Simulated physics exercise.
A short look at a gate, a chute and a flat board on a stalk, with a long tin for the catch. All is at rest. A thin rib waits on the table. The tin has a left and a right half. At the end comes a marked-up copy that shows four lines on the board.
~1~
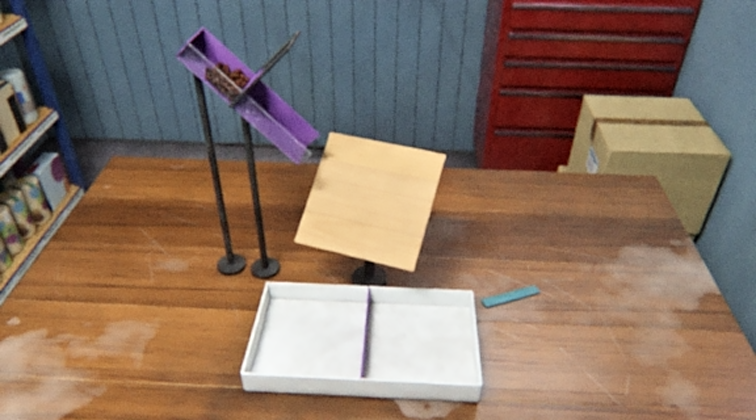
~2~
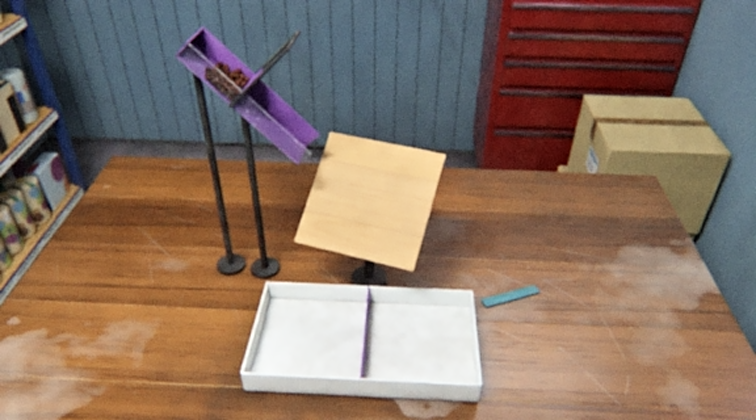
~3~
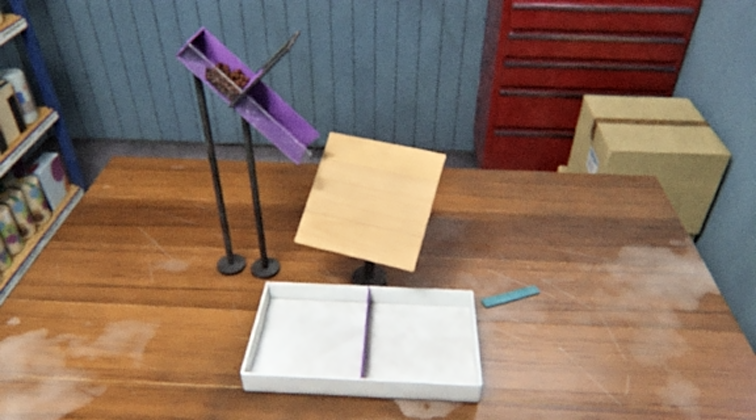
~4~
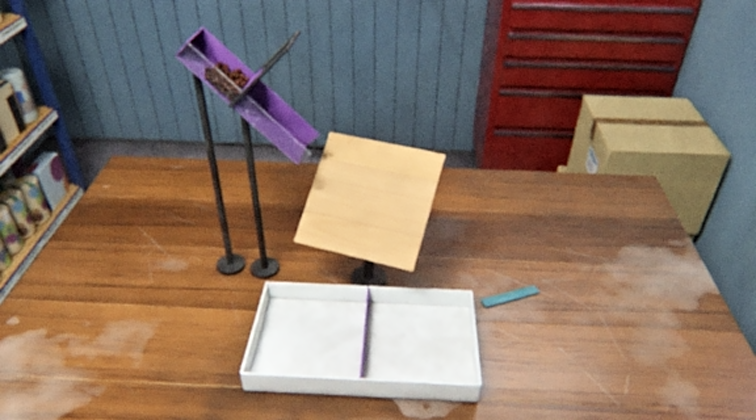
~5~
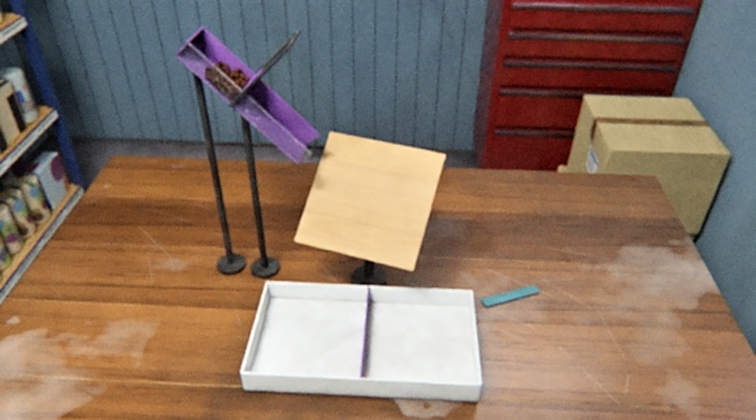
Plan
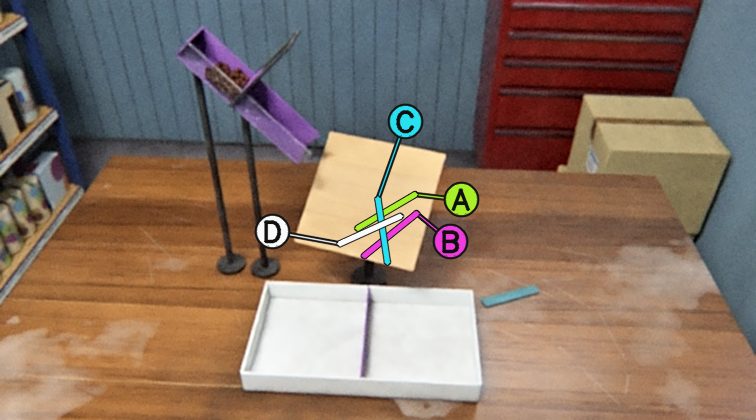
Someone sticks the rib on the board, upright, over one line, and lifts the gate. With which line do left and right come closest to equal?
C.
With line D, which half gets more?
Left.
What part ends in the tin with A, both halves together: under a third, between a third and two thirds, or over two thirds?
Line A gives over two thirds.
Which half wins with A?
The left half.
On the marked copy, line A from (415, 194) to (357, 228); line B from (416, 213) to (364, 255); line C from (377, 198) to (387, 262); line D from (400, 216) to (339, 243).
With A, of what is caught, all but a few in the left half, a small share in the right.
With B, of what is caught, all but a few in the left half, a small share in the right.
With C, of what is caught, close to half in the left half, close to half in the right.
With D, of what is caught, all but a few in the left half, a small share in the right.
